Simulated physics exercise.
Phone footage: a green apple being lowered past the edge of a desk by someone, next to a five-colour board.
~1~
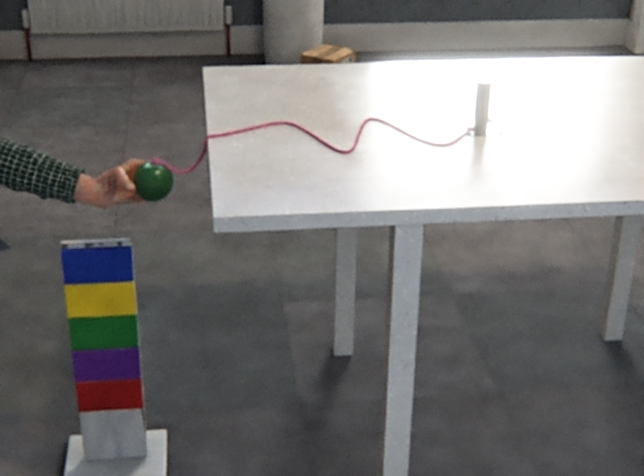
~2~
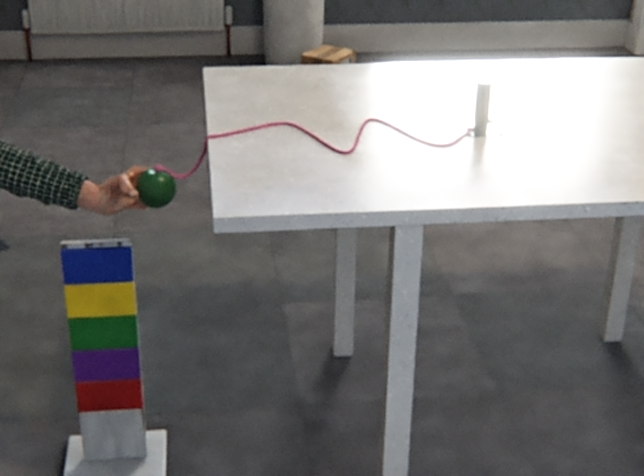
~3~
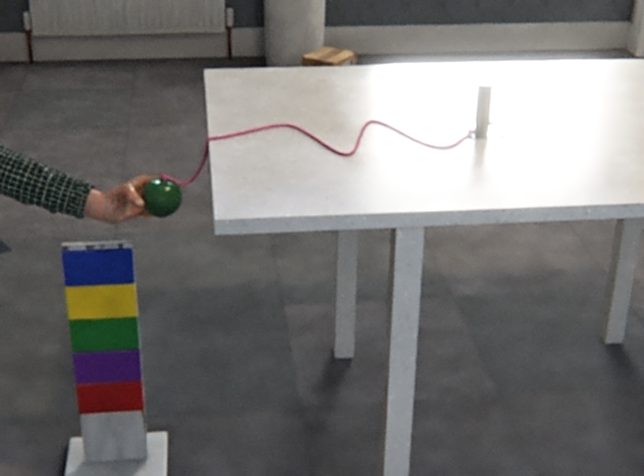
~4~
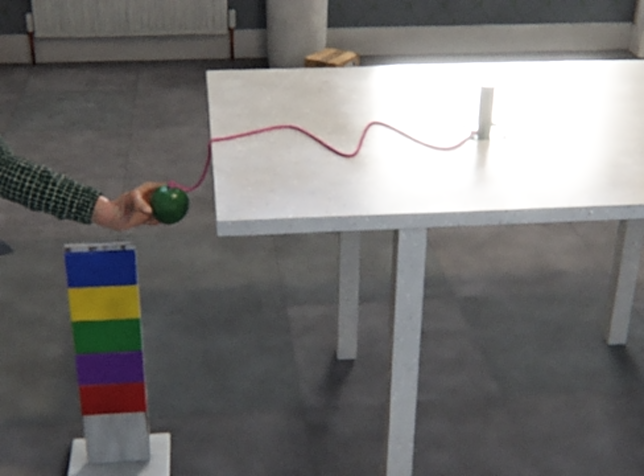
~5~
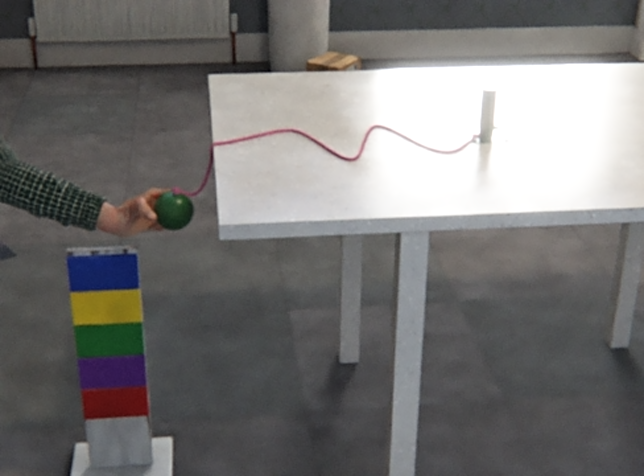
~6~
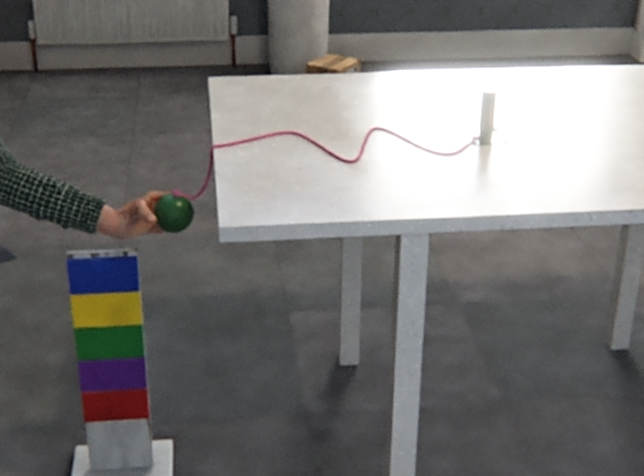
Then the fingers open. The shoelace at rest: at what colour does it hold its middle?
The colour is red.
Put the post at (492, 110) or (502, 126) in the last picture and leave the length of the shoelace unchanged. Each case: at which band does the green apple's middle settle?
One after the other, purple; purple.
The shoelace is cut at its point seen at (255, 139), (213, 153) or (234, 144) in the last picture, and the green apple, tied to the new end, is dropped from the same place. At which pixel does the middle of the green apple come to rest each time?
About (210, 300) first, then about (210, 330), and finally about (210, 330).
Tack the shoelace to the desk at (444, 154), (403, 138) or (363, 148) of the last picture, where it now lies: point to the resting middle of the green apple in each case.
Near (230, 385), (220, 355) and (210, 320).
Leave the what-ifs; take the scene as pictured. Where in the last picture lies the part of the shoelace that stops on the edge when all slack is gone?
Check around (344, 160) - that's where it is.
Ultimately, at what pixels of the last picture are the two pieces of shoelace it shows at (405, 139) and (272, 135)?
First: (360, 141). Second: (218, 255).
Early on, apple near (193, 390); level with red.
Midway, apple near (251, 374); level with purple.
Near the end, apple near (201, 393); level with red.
Finally, apple near (231, 388); level with red. Its middle rests at the red band.
